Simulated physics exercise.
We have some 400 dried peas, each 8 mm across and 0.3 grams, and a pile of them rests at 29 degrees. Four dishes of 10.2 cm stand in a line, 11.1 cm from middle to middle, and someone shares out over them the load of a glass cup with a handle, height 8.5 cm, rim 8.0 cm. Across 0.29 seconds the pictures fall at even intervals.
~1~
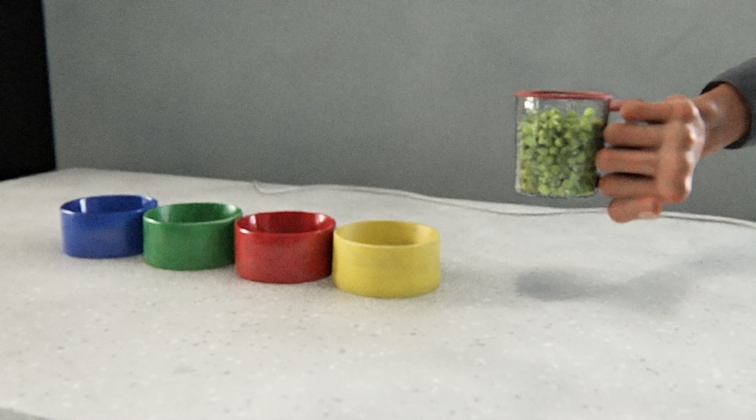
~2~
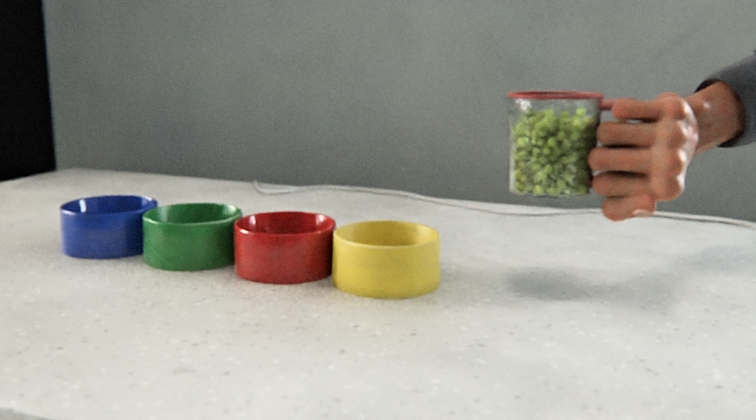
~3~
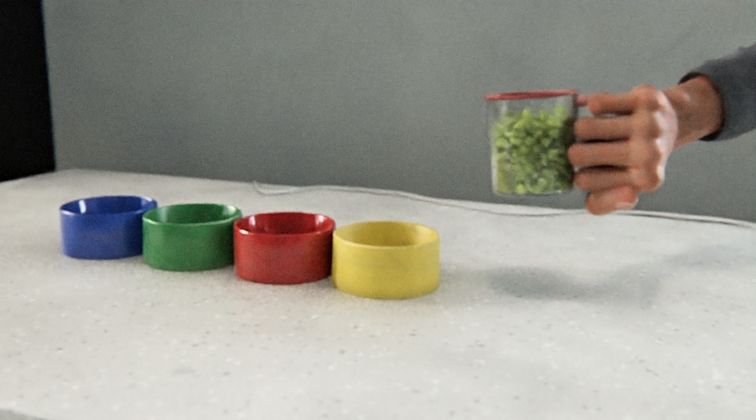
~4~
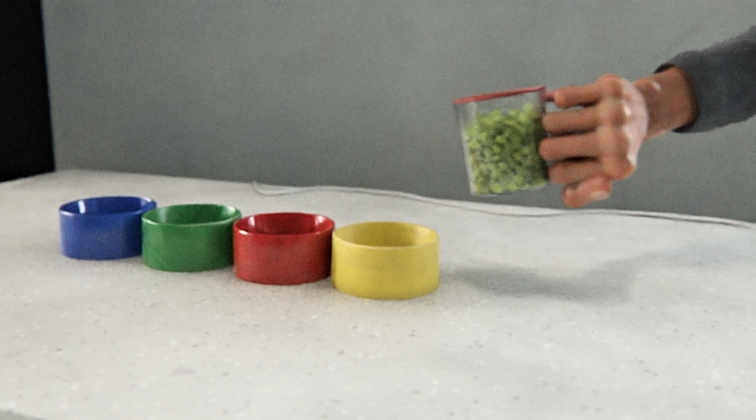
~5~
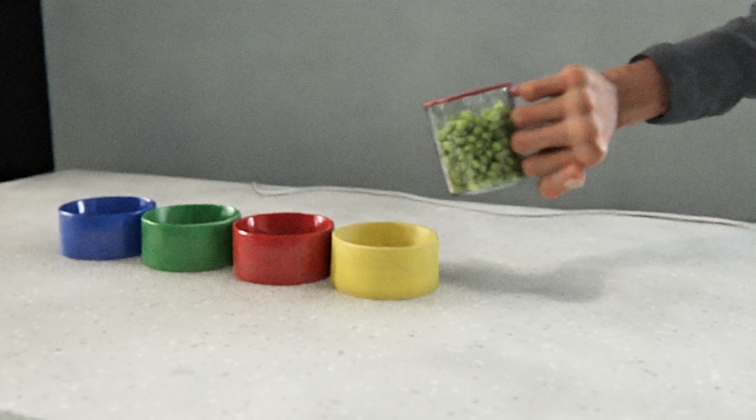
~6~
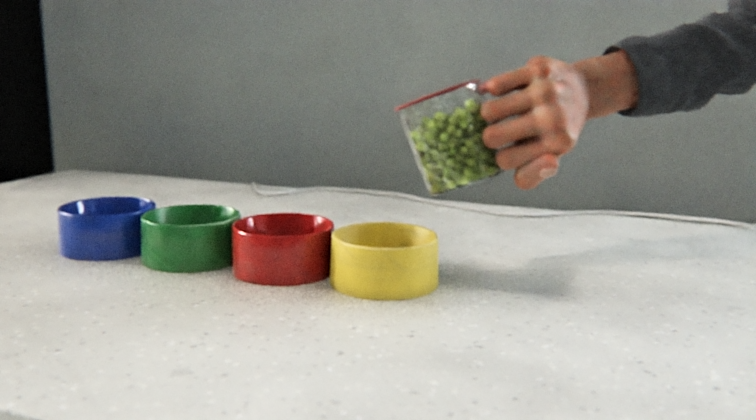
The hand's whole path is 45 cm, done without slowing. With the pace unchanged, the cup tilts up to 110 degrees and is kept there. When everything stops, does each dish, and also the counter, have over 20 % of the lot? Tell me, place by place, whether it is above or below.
Red: Below the mark; blue: Above the mark; green: Below the mark; yellow: Below the mark; counter: Above the mark.
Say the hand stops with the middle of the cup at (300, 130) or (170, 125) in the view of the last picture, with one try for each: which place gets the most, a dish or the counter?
Try 1 - red; try 2 - blue.
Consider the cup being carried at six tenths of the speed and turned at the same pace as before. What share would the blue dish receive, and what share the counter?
Shares: Blue 30, counter 10.
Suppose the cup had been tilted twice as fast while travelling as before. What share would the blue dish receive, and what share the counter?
Blue 40, counter 10.
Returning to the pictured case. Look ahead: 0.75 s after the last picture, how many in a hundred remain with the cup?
I'd put it at roughly 95 per cent.
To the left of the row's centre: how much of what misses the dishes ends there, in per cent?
Share: About 100 in a hundred.
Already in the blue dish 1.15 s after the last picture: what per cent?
60 %.
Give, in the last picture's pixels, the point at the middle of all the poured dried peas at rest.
Somewhere near (94, 233) in the last picture.
Then, 0.45 s after the last picture, tilt 64 degrees; cup holds 100 %.
Then, 0.75 s after the last picture, tilt 93 degrees; cup holds 95 %.
Then, 1.15 s after the last picture, tilt 110 degrees; cup holds 10 %, blue 60 %.
In the end, red 0 %, blue 70 %, green 0 %, yellow 0 %, counter 30 %.
